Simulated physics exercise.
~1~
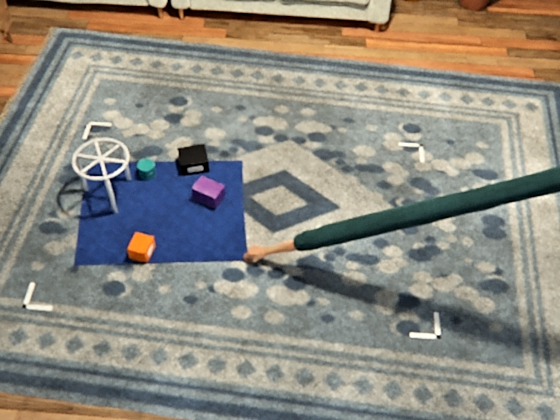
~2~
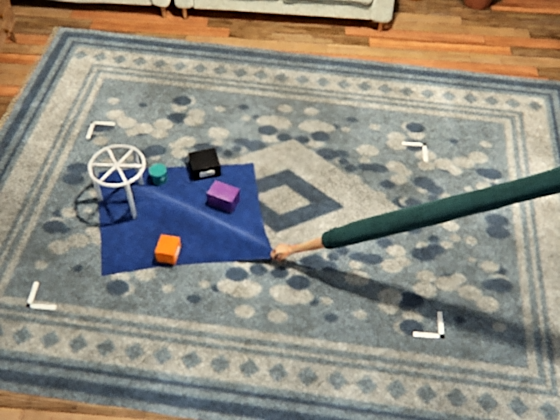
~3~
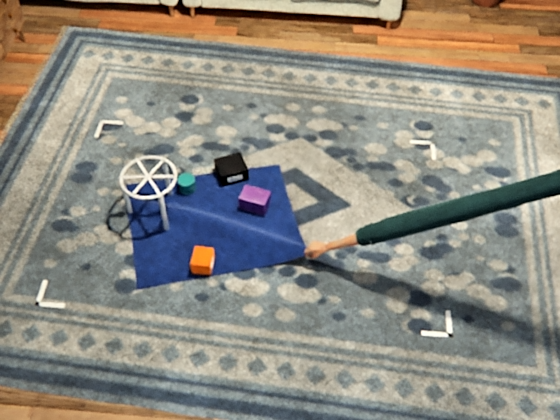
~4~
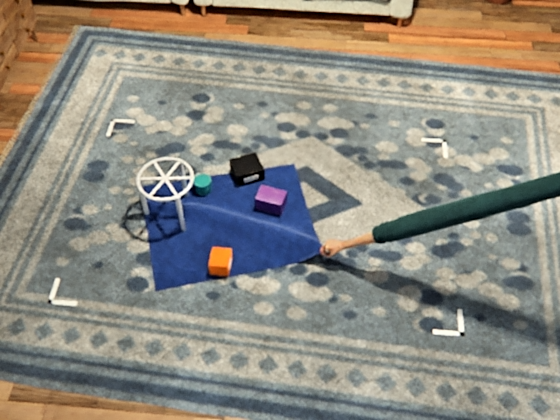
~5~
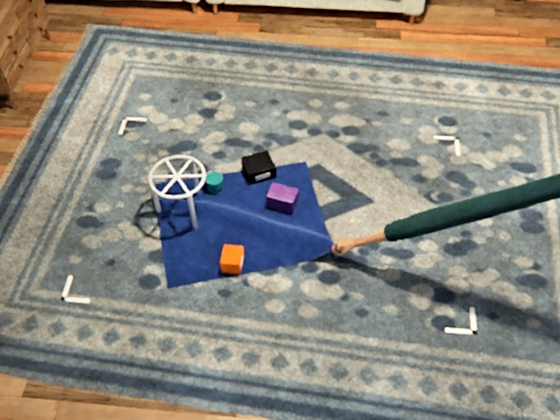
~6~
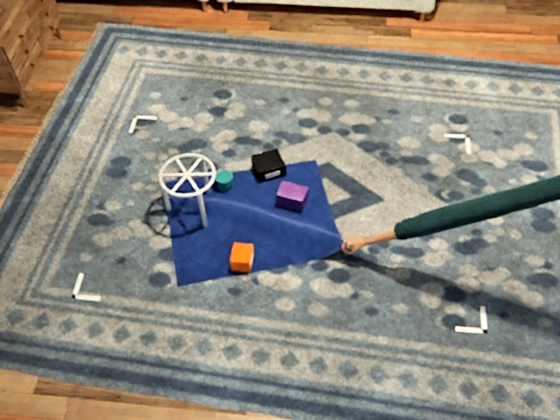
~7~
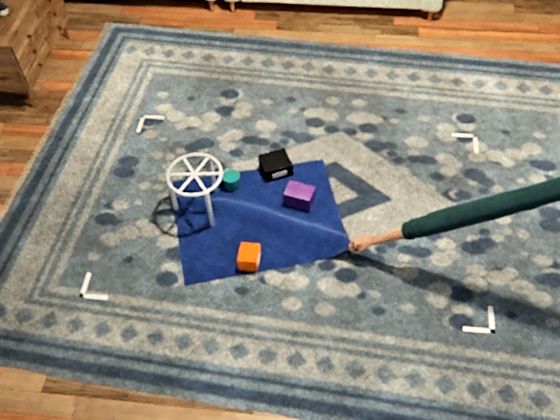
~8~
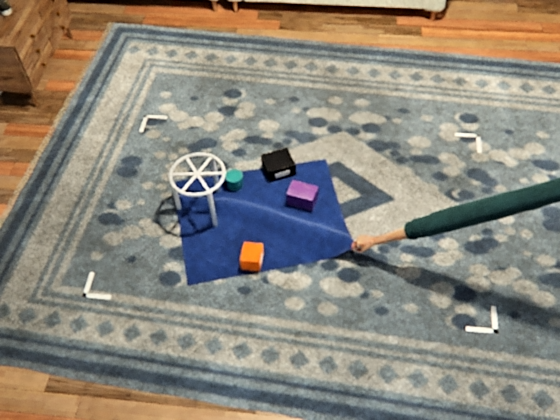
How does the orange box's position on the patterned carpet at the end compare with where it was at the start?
The orange box ends up farther to the right on the patterned carpet, closer to the central diamond, while still sitting near the lower edge of the blue rug.
In the video, a green-sleeved arm pulls a thin blue rug to the right across a patterned carpet as the view pans slightly left. The orange, purple, black and teal objects and white stool ride along, ending upright with the blue rug partly over the carpet's central diamond.
